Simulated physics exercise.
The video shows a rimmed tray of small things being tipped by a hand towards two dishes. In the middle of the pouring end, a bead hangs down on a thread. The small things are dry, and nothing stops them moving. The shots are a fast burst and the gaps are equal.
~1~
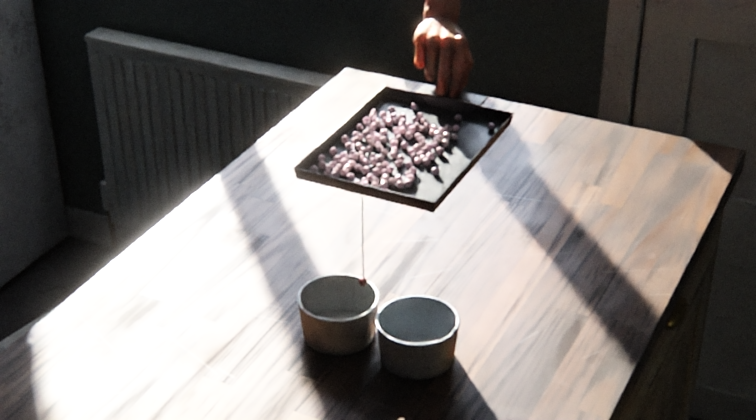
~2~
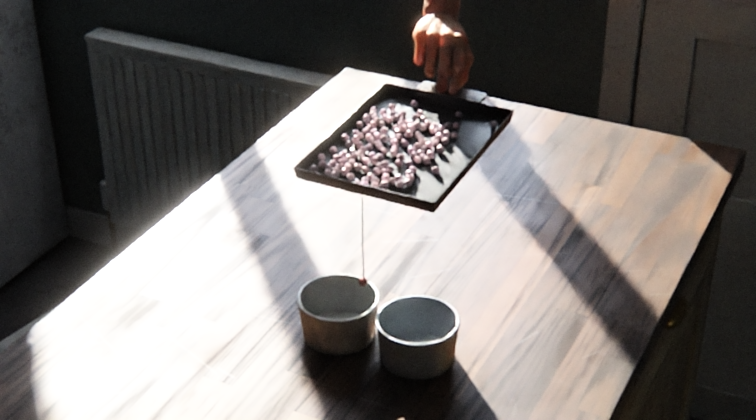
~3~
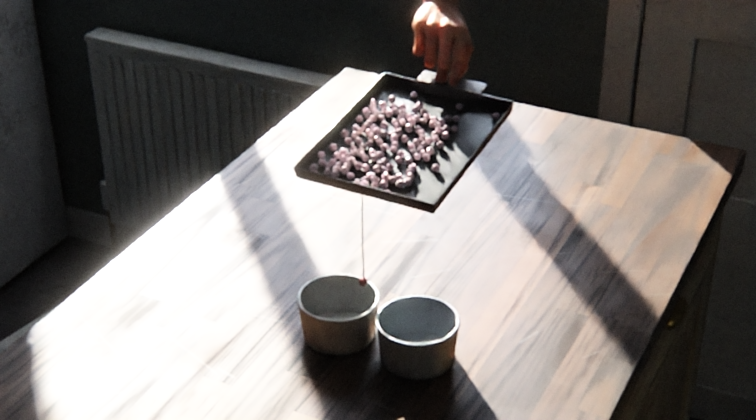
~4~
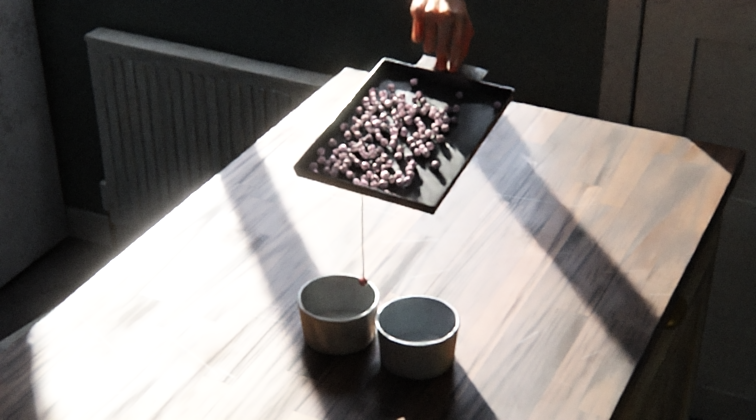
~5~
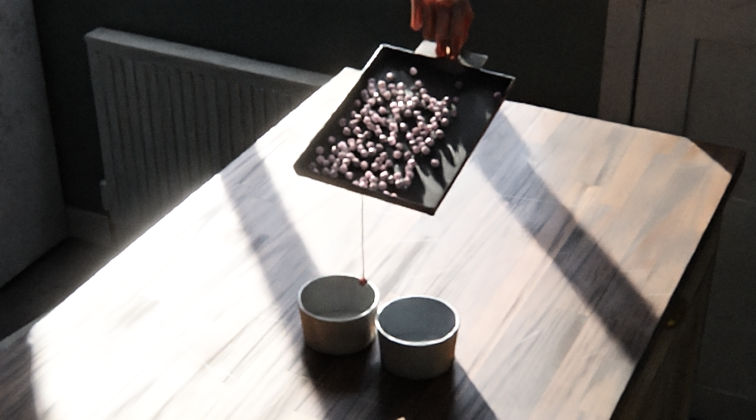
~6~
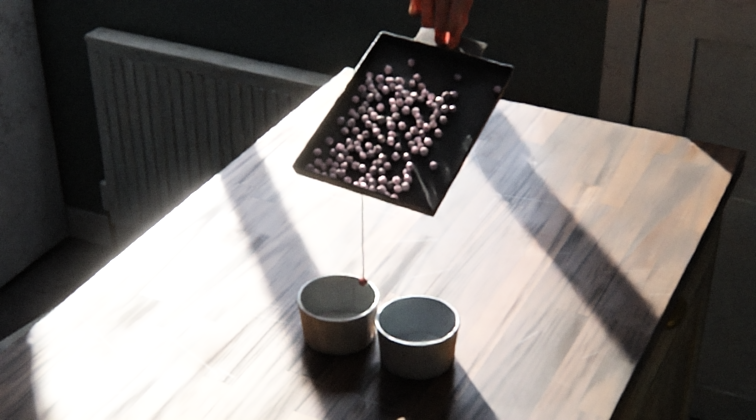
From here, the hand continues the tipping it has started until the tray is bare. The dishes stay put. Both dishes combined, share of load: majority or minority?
By the end, the dishes are holding most of the load, I'd say.
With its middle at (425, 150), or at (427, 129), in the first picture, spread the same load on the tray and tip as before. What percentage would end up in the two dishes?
First case: Some 70 %; second case: Some 60 %.
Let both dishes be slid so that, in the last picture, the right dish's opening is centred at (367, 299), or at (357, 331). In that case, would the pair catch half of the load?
Shy of half, then shy of half.
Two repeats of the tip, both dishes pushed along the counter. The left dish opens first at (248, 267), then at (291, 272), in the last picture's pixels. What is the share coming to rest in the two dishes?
First position: Some 0 %; second position: Some 10 %.
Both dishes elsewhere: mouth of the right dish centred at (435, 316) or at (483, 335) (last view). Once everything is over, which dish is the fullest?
Try 1: The rightmost dish; try 2: The leftmost dish.
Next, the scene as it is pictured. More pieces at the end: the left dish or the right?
Simple - it is the one placed right.
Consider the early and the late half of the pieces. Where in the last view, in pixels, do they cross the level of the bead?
Earlier half at (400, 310), later half at (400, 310).
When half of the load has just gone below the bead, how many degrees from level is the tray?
95° or so.
Soon, tray tipped steeply; most on the tray; a stray few in the right dish; a stray few outside both; a small part in the air.
A while on, tray tipped past a quarter turn; a small part on the tray; about half in the right dish; a small part in the left dish; a small part outside both; about a quarter in the air.
Towards the end, tray tipped past a quarter turn; about two thirds in the right dish; a small part in the left dish; about a quarter outside both.
Finally, tray tipped past a quarter turn; about two thirds in the right dish; a small part in the left dish; about a quarter outside both.
